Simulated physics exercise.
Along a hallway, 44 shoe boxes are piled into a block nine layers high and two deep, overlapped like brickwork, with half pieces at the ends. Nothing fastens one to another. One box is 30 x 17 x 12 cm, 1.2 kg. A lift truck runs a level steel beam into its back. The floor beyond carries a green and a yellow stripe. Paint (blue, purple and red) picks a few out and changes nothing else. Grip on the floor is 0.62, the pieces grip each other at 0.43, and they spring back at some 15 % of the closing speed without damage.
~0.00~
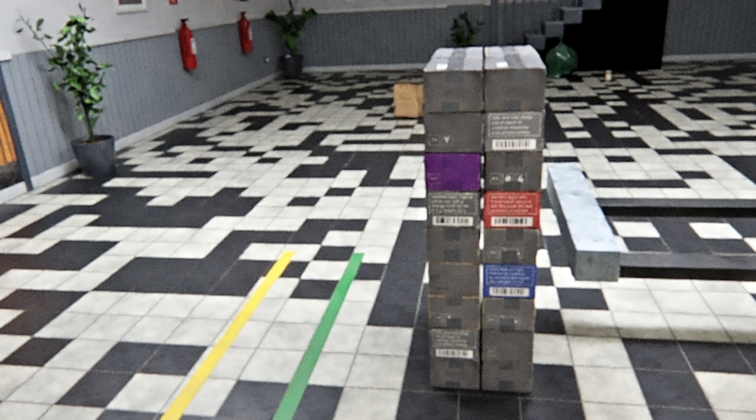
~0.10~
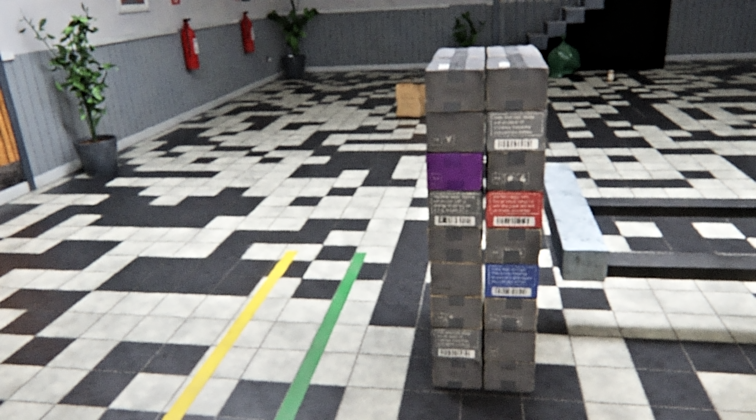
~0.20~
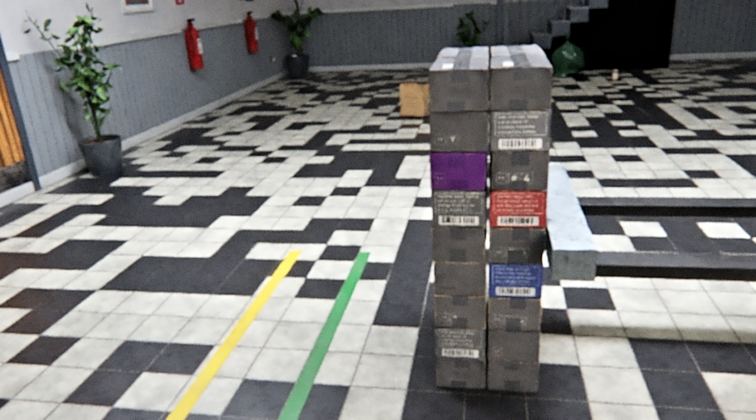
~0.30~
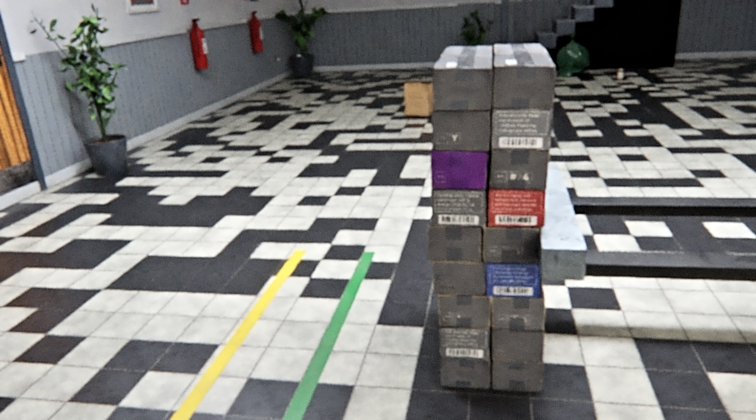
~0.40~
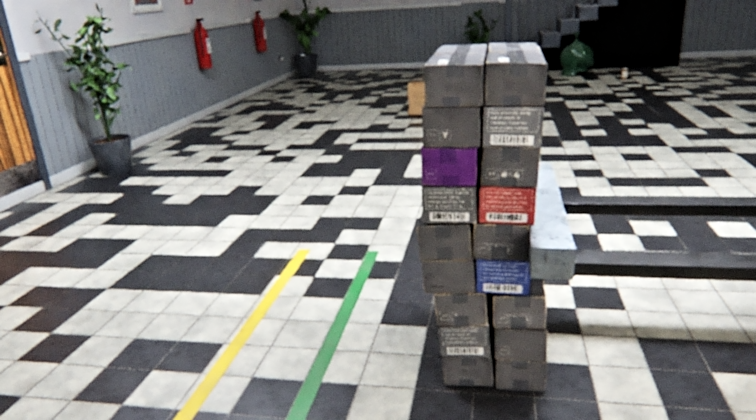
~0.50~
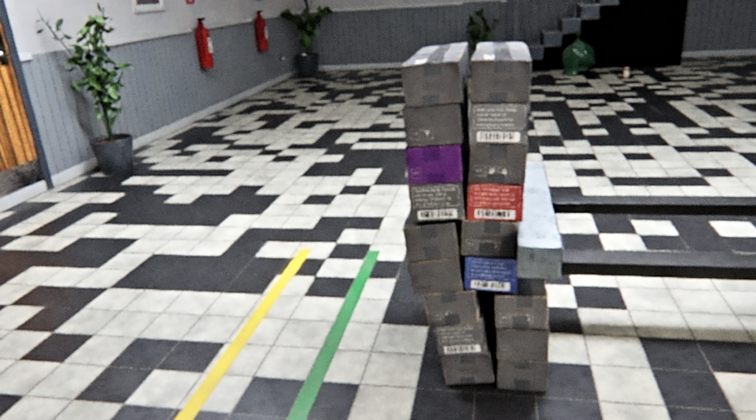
Tiled hall with yellow and green floor stripes, a grey beam closing in behind stacked grey boxes and pushing them leftward, leaning.
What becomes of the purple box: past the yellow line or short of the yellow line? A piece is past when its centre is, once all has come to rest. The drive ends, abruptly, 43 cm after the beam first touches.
That box crosses the yellow line.
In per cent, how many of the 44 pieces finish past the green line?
Near 50 per cent.
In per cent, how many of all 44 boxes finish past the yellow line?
About 30 per cent.
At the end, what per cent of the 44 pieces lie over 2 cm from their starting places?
It is 80 per cent.
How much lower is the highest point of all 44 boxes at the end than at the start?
Roughly 58 cm.
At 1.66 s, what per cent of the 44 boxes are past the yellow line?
At that moment 25 per cent.
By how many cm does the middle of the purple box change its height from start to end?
About 70 cm lower.
Around 0.74 s, none of the 44 boxes past the yellow line, 38 disturbed; purple box tipped 23°; red box tipped 9°.
Around 1.04 s, 2 of the 44 boxes past the yellow line; purple box tipped 59°, 36 cm lower; blue box tipped 33°, 14 cm lower.
Around 1.66 s, 10 of the 44 boxes past the yellow line; purple box on its side; red box on its side.
Finally (3.3 s), 13 of the 44 boxes past the yellow line; purple box on its side; blue box on its side; red box 43 cm lower. Seen by the last camera, middles, purple box near (151, 335), blue box near (364, 380).
